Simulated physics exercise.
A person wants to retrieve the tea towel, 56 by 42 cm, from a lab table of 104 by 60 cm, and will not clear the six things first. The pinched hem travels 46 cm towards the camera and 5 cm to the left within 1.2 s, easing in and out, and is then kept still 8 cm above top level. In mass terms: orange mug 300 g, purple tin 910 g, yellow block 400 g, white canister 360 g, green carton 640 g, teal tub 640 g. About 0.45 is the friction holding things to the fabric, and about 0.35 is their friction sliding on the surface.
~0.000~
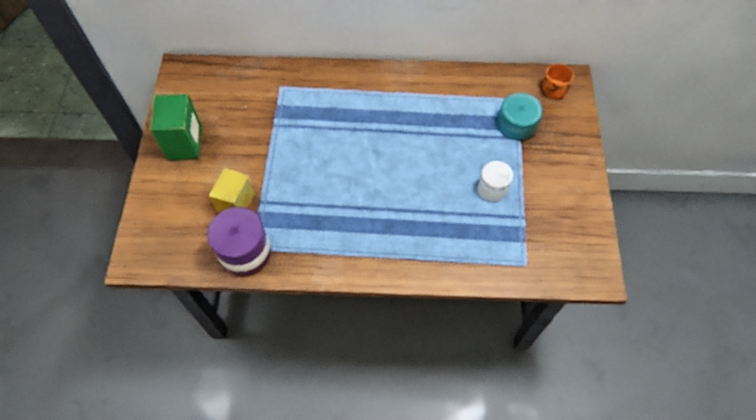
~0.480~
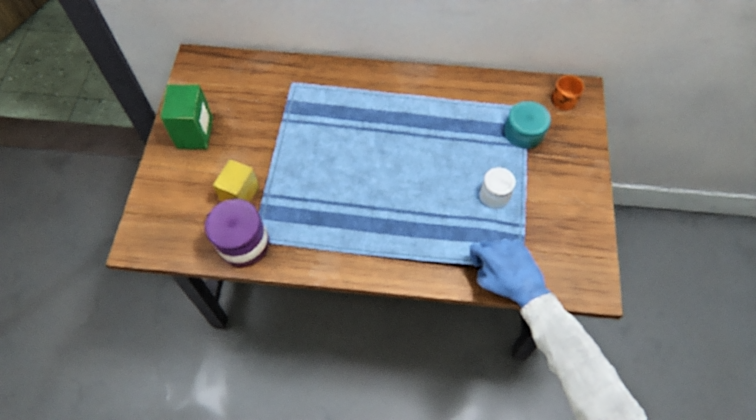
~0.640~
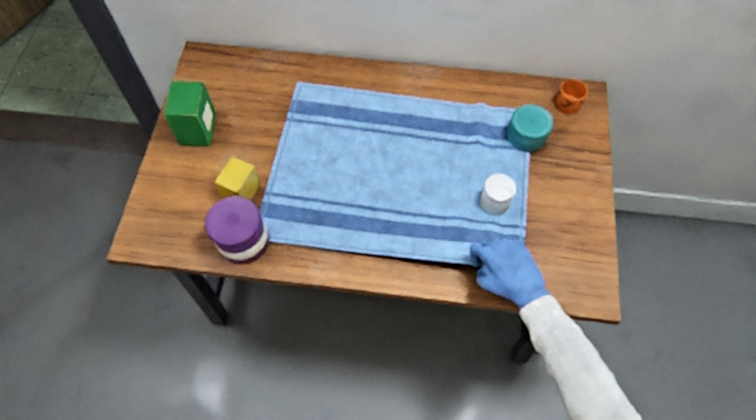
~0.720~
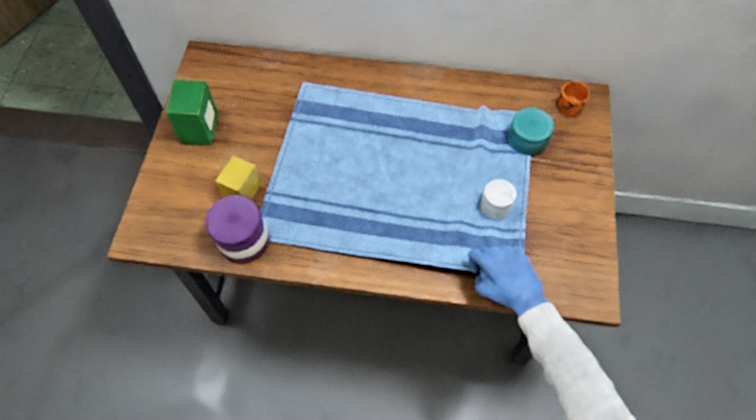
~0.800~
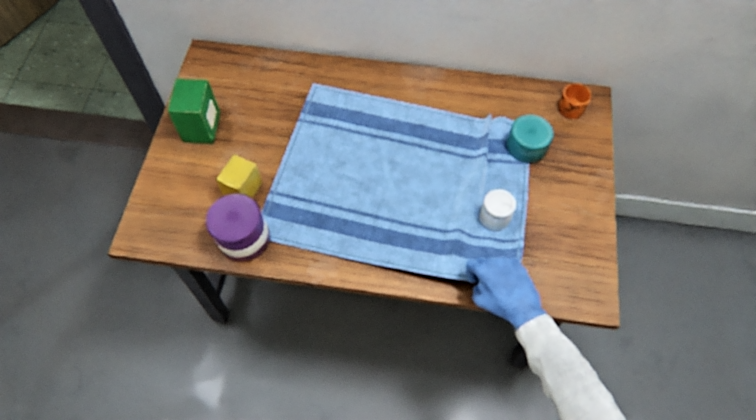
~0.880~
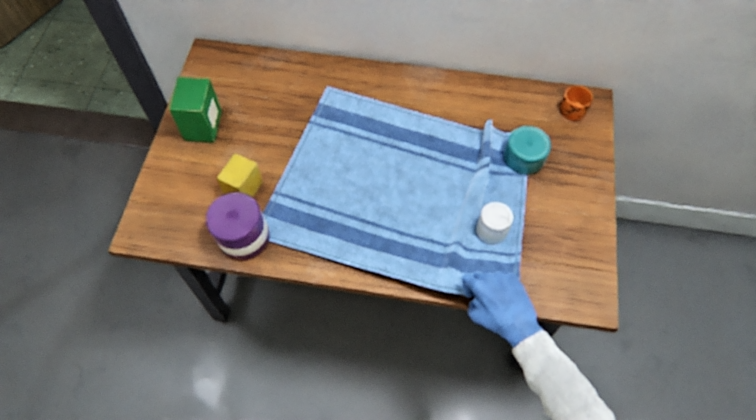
Blue-gloved hand gripping a blue tea towel's corner and dragging it towards the camera, rumpling cloth and shifting white and teal containers.
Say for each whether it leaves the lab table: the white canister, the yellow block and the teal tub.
The white canister is off. The yellow block is on. The teal tub is off.
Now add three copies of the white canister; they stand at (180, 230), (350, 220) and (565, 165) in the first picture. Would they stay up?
Still on top, off the top, still on top.
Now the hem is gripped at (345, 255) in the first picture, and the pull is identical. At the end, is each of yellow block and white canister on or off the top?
When everything settles, the yellow block survives on top and the white canister tips off.
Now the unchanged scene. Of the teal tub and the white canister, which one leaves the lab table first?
White.
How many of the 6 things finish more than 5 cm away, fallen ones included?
Total: 2.
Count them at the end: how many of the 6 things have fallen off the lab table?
In total, 2 of the things.
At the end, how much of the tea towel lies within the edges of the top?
Share within the edges: Approx. 0 %.
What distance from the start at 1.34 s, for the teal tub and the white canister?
The teal tub is 35 cm out, the white canister 35 cm.
After 1.1 s, 85 % of the tea towel is still over the top; white canister 19 cm off its start, teal tub 17 cm off its start.
After 1.3 s, 50 % of the tea towel is still over the top; white canister 33 cm off its start, teal tub 33 cm off its start.
After 1.6 s, 5 % of the tea towel is still over the top; teal tub 51 cm off its start at (477, 358), white canister over the edge.
After 1.8 s, 0 % of the tea towel is still over the top; teal tub over the edge, white canister over the edge.
After 3.4 s, 0 % of the tea towel is still over the top; teal tub over the edge, white canister over the edge, yellow block 0 cm off its start at (237, 170).
